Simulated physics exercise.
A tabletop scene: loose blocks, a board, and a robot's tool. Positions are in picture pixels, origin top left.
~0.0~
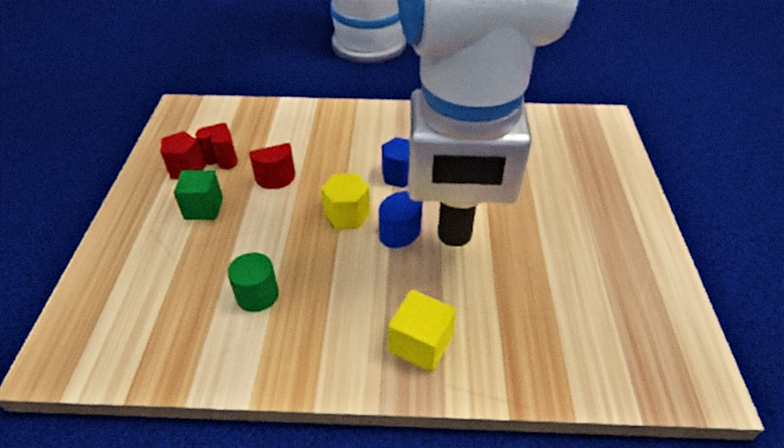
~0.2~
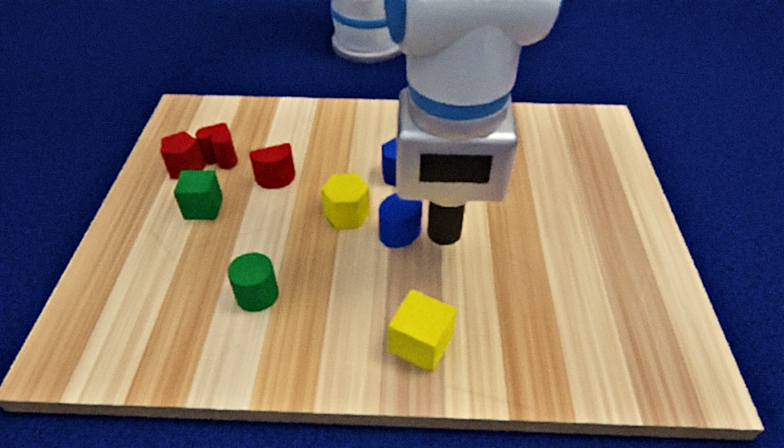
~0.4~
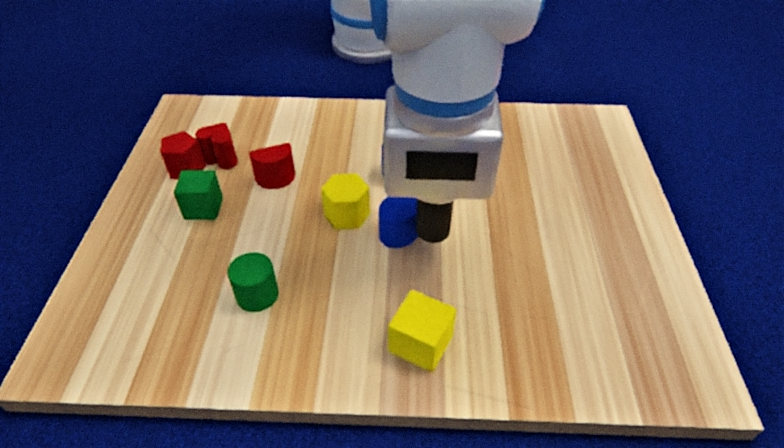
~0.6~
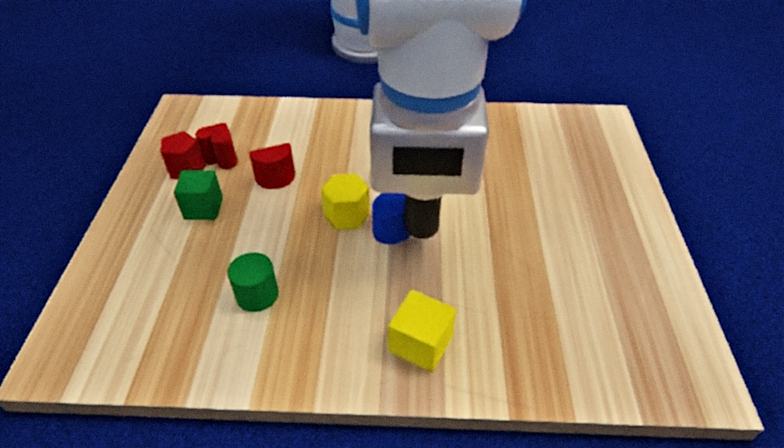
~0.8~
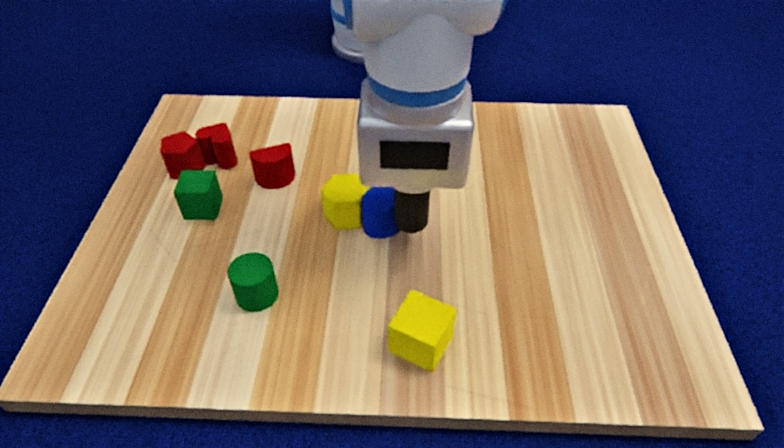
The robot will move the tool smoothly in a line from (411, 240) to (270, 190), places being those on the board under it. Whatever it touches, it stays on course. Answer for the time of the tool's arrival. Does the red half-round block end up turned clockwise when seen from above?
Short answer: No.
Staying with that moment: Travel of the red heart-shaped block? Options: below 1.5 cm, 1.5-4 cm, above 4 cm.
It moves between 1.5 and 4 cm.
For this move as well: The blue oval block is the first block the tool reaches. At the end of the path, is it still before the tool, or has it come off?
I'd say the blue oval block is still out in front of the tool at the end.
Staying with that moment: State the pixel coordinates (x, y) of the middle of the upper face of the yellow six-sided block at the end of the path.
The spot you're after is about (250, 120) in the image.
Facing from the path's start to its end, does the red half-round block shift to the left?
No, it doesn't check out.
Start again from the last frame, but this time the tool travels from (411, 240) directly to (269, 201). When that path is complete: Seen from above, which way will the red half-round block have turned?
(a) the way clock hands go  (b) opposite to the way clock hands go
b - opposite to the way clock hands go.
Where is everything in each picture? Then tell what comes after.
In the first picture, tool tip (454, 236); block tops, red heart-shaped block (215, 132); red half-round block (272, 152); yellow six-sided block (345, 187); blue oval block (401, 205).
In the second picture, tool (444, 235); blocks unchanged.
In the third picture, tool (433, 232); blocks unchanged.
In the fourth picture, tool (422, 228); blue oval block (394, 202).
In the fifth picture, tool (411, 222); red heart-shaped block (215, 132); red half-round block (272, 152); yellow six-sided block (345, 187); blue oval block (384, 196).
What follows on the original path. One third of the way, tool (359, 205); yellow six-sided block (299, 168); blue oval block (336, 178).
Two thirds of the way, tool (310, 188); red heart-shaped block (208, 130), turned 20° clockwise; red half-round block (233, 135), turned 50° anticlockwise; yellow six-sided block (262, 146), turned 20° clockwise; blue oval block (290, 161), turned 15° clockwise.
At the end, tool (266, 172); red heart-shaped block (197, 124); red half-round block (219, 114), turned 100° anticlockwise; yellow six-sided block (250, 120), turned 50° clockwise; blue oval block (258, 142), turned 50° clockwise.
